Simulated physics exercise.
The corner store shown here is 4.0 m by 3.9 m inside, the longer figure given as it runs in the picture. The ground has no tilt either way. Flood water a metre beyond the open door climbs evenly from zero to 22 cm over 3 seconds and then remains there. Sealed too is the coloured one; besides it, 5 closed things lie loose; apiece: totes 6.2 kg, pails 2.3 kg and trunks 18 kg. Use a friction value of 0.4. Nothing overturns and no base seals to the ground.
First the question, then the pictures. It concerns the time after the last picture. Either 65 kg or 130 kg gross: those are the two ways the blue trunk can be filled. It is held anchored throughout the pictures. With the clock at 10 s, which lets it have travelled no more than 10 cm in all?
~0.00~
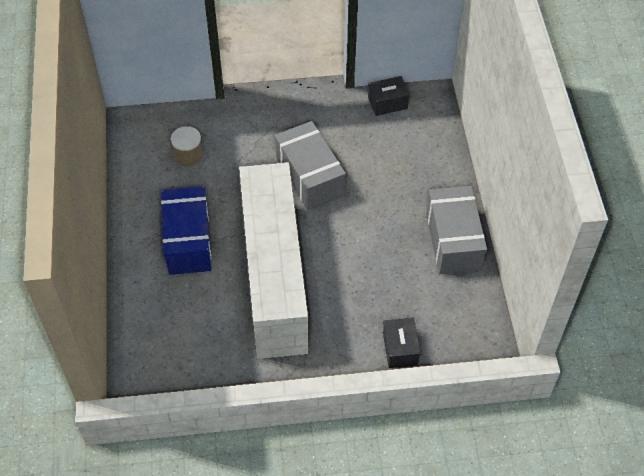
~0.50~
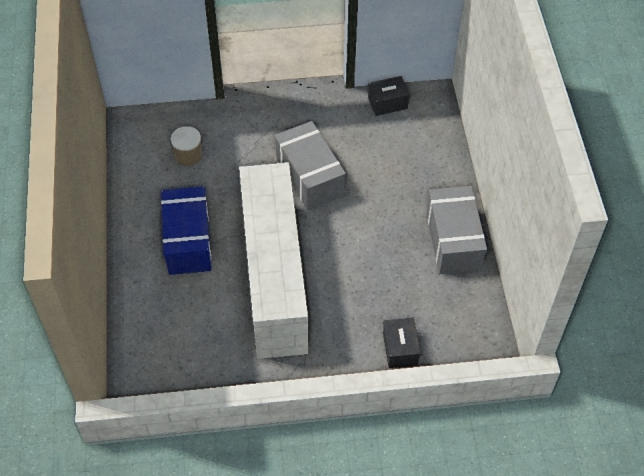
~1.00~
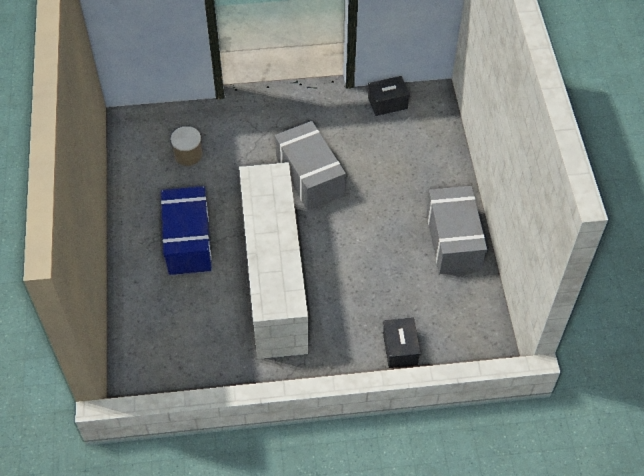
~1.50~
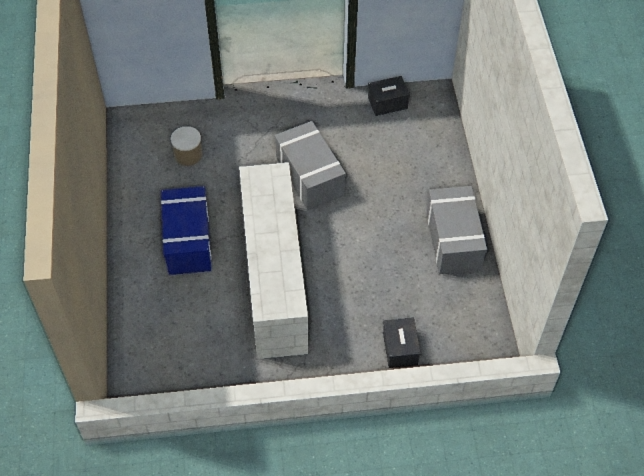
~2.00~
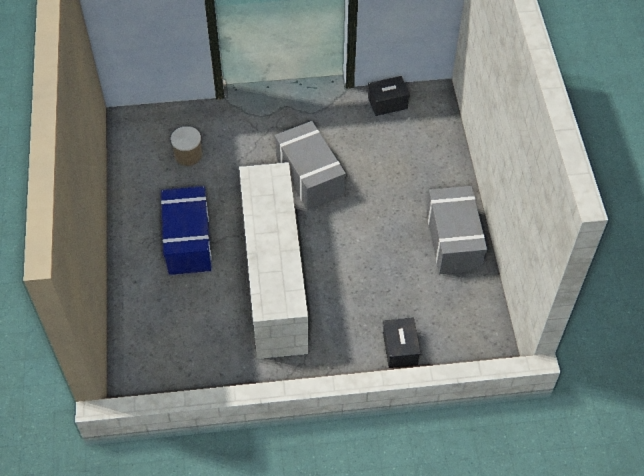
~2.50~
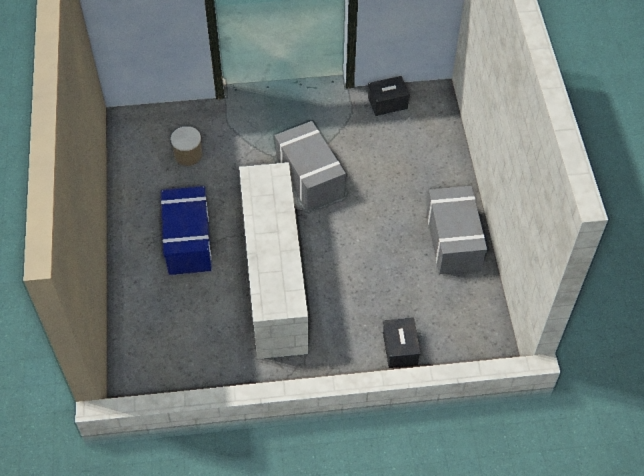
Even the lighter choice passes.
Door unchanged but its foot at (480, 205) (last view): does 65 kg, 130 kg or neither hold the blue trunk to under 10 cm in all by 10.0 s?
There even the lighter works.
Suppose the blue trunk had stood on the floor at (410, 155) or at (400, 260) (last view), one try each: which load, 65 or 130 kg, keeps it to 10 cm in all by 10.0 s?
Log: Try 1 the lighter pick works; try 2 the lighter pick works.
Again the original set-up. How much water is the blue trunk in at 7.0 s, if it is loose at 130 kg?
Something like 6 centimetres.
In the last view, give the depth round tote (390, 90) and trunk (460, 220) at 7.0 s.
Around 2 cm and 12 cm.
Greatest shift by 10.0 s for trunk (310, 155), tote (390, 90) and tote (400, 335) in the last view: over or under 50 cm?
In that order: More, less, past it.
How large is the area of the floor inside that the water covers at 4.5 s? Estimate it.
Around 8.0 m2 of it.
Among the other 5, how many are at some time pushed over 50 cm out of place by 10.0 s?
The count comes to 4.
After 3.5 s the blue trunk would be 0 cm from its start with 65 kg and 0 cm from its start with 130 kg; 1 cm of water round it then.
After 4.5 s the blue trunk would be 0 cm from its start with 65 kg and 0 cm from its start with 130 kg; 6 cm of water round it then.
After 7.0 s the blue trunk would be 0 cm from its start with 65 kg and 0 cm from its start with 130 kg; 6 cm of water round it then.
After 10.0 s the blue trunk would be 0 cm from its start with 65 kg and 0 cm from its start with 130 kg; 10 cm of water round it then.
